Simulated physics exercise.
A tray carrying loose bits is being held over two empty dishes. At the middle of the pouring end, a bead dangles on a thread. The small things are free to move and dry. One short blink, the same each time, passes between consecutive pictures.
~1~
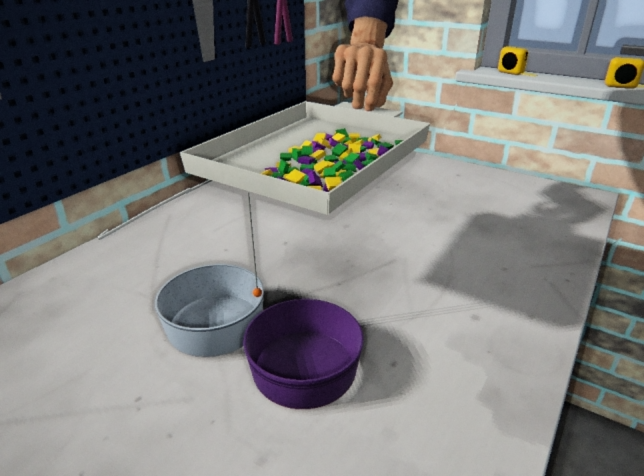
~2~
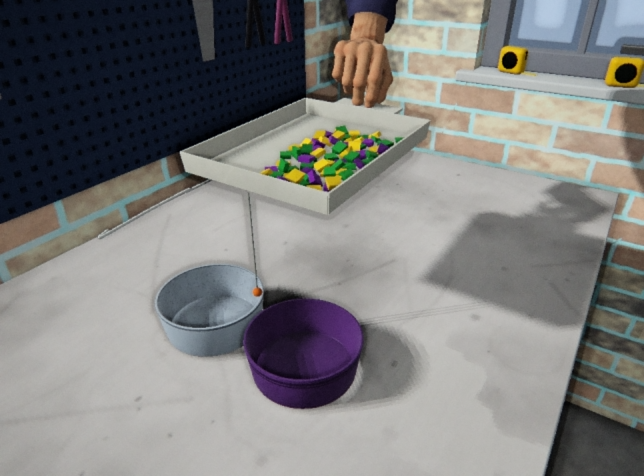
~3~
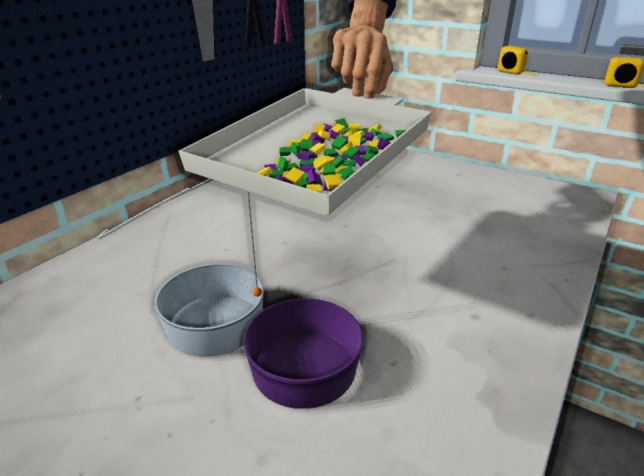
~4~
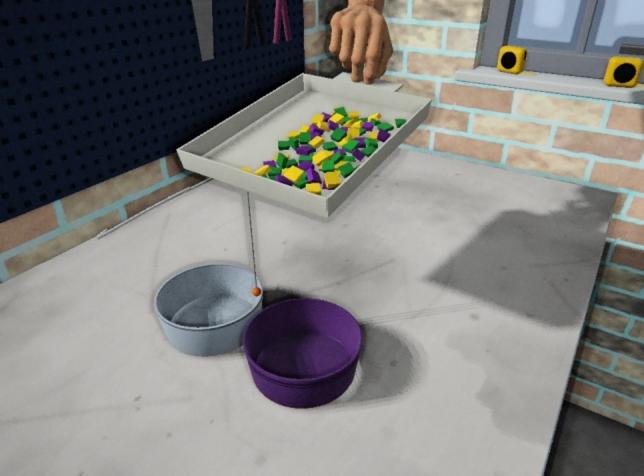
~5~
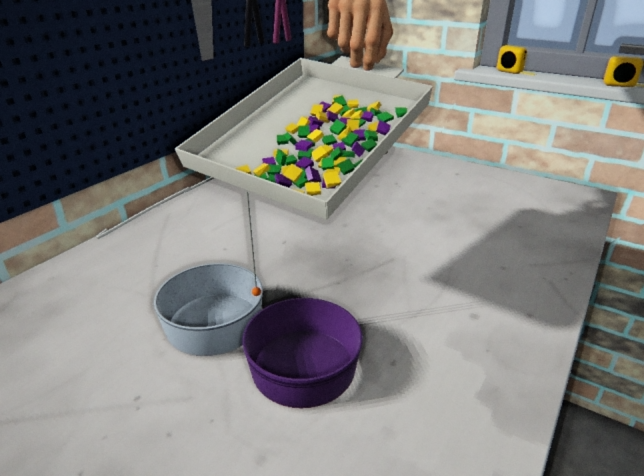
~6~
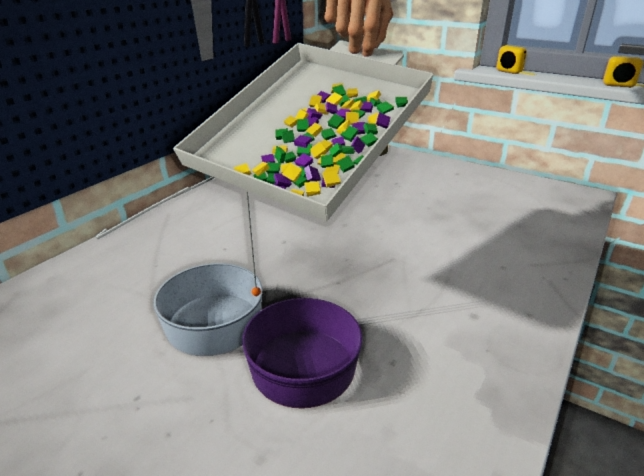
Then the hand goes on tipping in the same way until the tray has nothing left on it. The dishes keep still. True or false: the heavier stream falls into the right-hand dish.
True.
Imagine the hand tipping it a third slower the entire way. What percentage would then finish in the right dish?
Estimate: Some 90%.
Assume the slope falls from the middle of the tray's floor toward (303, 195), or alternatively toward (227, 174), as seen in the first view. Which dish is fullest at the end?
Try 1: The right-side dish; try 2: The left-side dish.
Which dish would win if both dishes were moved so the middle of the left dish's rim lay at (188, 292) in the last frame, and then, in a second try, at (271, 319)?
Results - the dish on the right side first, the dish on the left side second.
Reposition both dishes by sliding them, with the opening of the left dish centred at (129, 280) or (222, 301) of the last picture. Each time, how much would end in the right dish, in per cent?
That makes 10 per cent, followed by 80 per cent.
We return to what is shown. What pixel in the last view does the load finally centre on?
I'd mark it at roughly (293, 372).
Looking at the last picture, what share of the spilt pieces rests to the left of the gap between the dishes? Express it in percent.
Close to 90 per cent.
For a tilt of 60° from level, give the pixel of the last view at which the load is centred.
The middle of the load sits near (304, 163).
Soon, tray tipped steeply; all on the tray.
A while on, tray tipped right over; most on the tray; about a quarter in the right dish; a stray few outside both; a stray few in the air.
Towards the end, tray tipped past a quarter turn; most in the right dish; a small part outside both.
Finally, tray tipped past a quarter turn; most in the right dish; none in the left dish; a small part outside both.
